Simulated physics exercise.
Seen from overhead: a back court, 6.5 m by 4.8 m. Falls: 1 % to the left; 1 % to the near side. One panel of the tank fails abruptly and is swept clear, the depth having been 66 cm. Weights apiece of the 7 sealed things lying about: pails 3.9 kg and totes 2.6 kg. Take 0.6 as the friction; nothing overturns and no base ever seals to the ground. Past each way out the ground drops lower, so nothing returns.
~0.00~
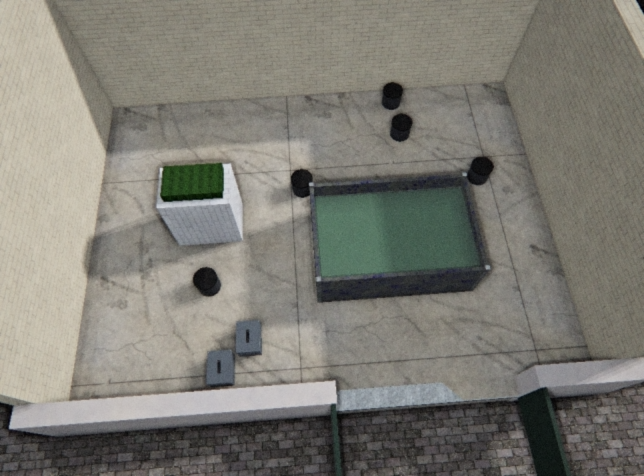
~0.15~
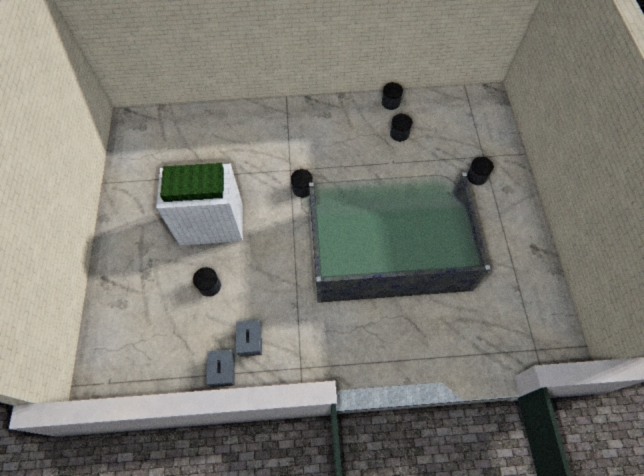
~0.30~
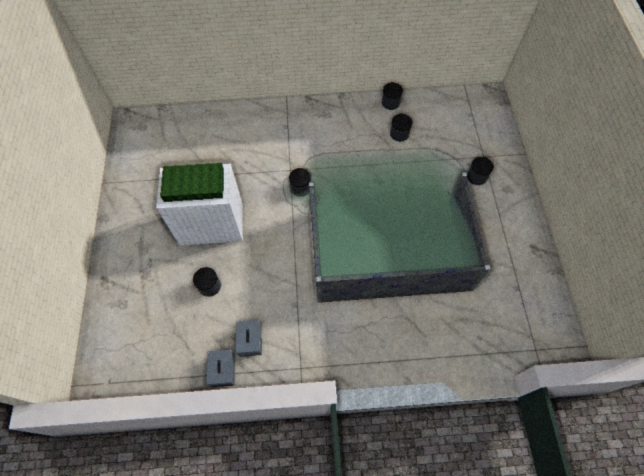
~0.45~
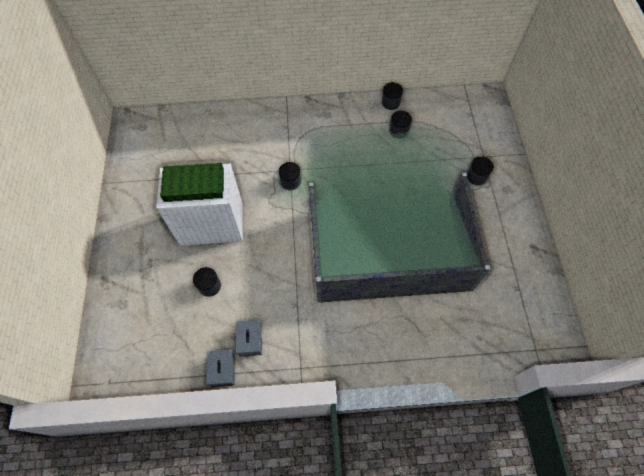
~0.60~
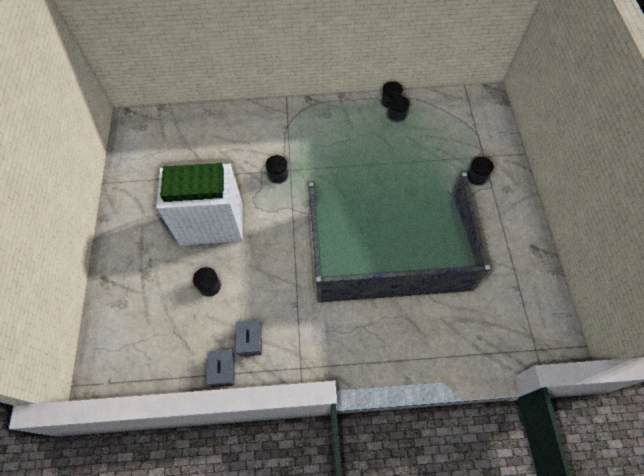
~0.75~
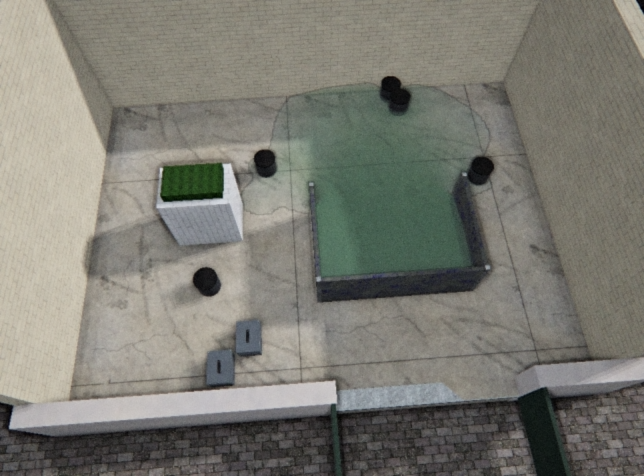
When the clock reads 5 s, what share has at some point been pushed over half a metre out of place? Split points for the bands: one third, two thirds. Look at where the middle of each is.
My call: One third to two thirds.
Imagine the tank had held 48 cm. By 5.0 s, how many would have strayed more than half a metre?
In that case the number is 4.
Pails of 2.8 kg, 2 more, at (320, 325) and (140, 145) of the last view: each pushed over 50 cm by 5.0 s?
Below, above.
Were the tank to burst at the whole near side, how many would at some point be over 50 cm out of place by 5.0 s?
Count: 1.
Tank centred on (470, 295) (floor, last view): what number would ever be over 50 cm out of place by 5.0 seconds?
Count: 4.
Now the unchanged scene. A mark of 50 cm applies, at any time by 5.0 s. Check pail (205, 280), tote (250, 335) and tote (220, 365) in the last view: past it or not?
Taking them in turn, the answers are smaller, smaller and smaller.
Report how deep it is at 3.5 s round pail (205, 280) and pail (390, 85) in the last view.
0 and 15 cm.
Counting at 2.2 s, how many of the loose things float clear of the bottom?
It comes to 2 of them.
After 1.1 s 2 of 7 are over 50 cm from their spots; 2 afloat.
After 2.2 s 3 of 7 are over 50 cm from their spots; 2 afloat.
After 3.5 s 4 of 7 are over 50 cm from their spots; 2 afloat.
After 5.0 s 4 of 7 are over 50 cm from their spots, and 4 have been at some point; 2 afloat.
